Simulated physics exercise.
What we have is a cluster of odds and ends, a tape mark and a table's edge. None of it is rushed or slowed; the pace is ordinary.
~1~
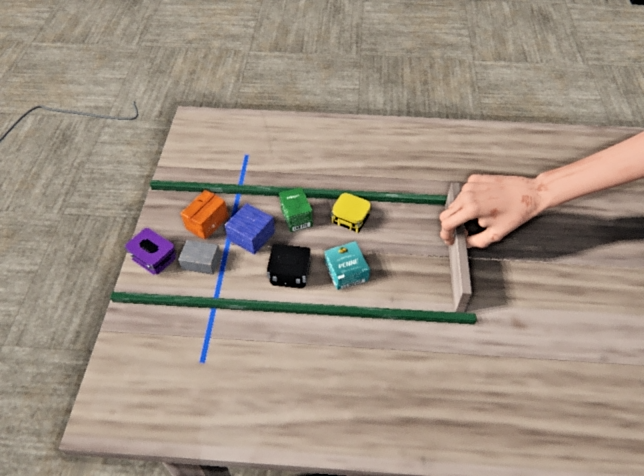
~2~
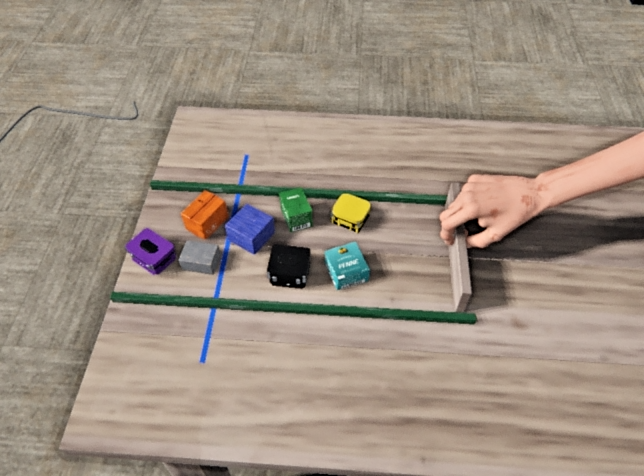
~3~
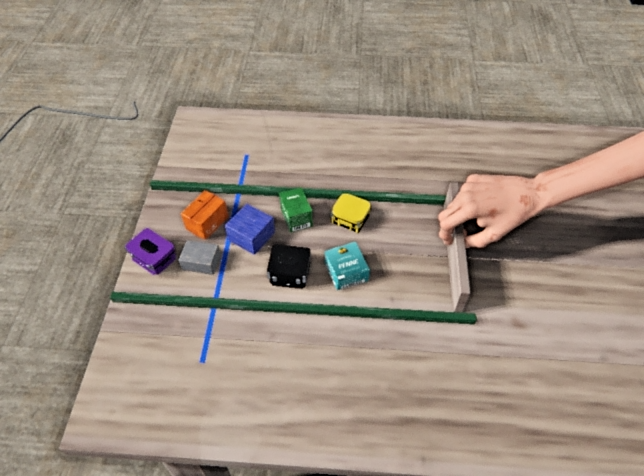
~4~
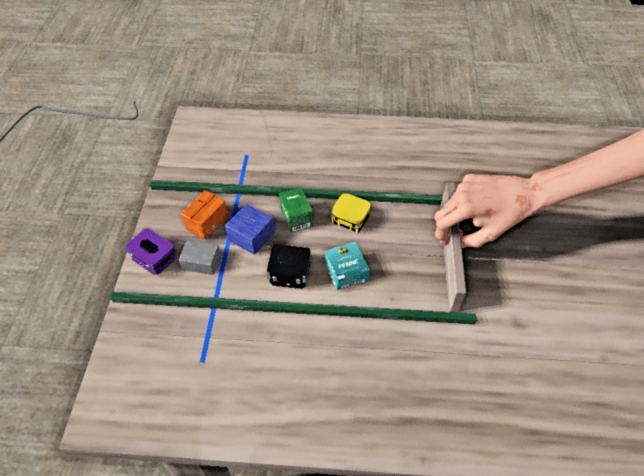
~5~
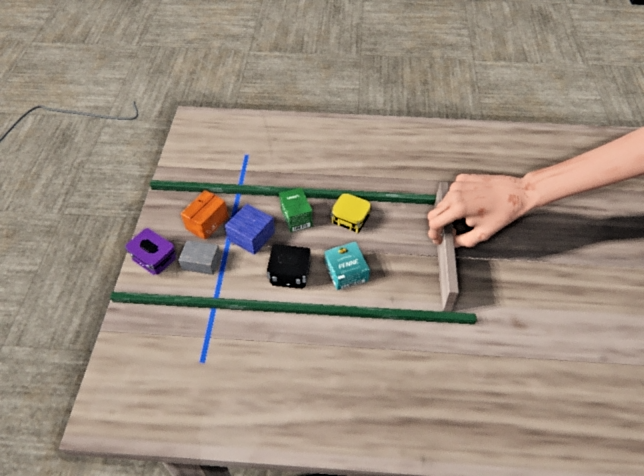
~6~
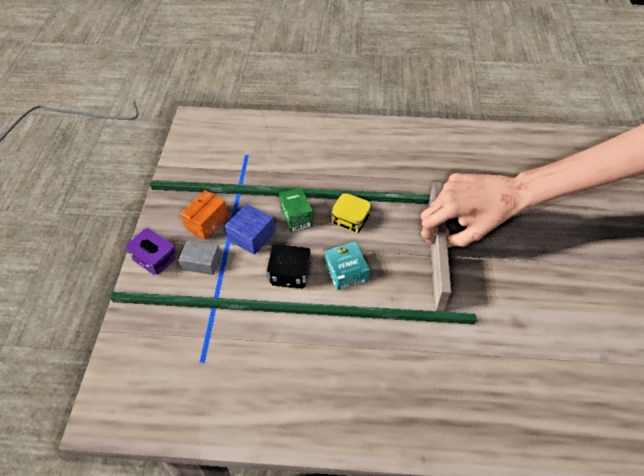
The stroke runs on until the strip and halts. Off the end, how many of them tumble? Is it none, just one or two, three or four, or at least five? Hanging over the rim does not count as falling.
Most likely the drop count will come to one or two.
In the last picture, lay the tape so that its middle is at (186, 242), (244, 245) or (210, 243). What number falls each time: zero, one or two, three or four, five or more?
In order of the three spots, it's 3 or 4, then just one or two, then either one or two.
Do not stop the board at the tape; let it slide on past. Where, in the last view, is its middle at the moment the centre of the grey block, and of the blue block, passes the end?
For the grey block, about (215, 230); for the blue block, about (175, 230).
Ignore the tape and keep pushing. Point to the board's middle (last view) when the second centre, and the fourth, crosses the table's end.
Its centre point is roughly (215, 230) and later (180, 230).
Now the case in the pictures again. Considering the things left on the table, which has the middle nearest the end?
It's the grey block.
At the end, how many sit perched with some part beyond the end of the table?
I make it 1.
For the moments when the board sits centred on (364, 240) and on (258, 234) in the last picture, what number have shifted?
So 2, and at the other place 8.
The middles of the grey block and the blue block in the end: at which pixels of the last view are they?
Grey block: About (135, 254); blue block: About (183, 227).
Soon after, none off yet; purple case at rest near (152, 253); orange box at rest near (205, 215); grey block at rest near (200, 258).
By the end, the number that fall off is one or two; fallen, purple case.
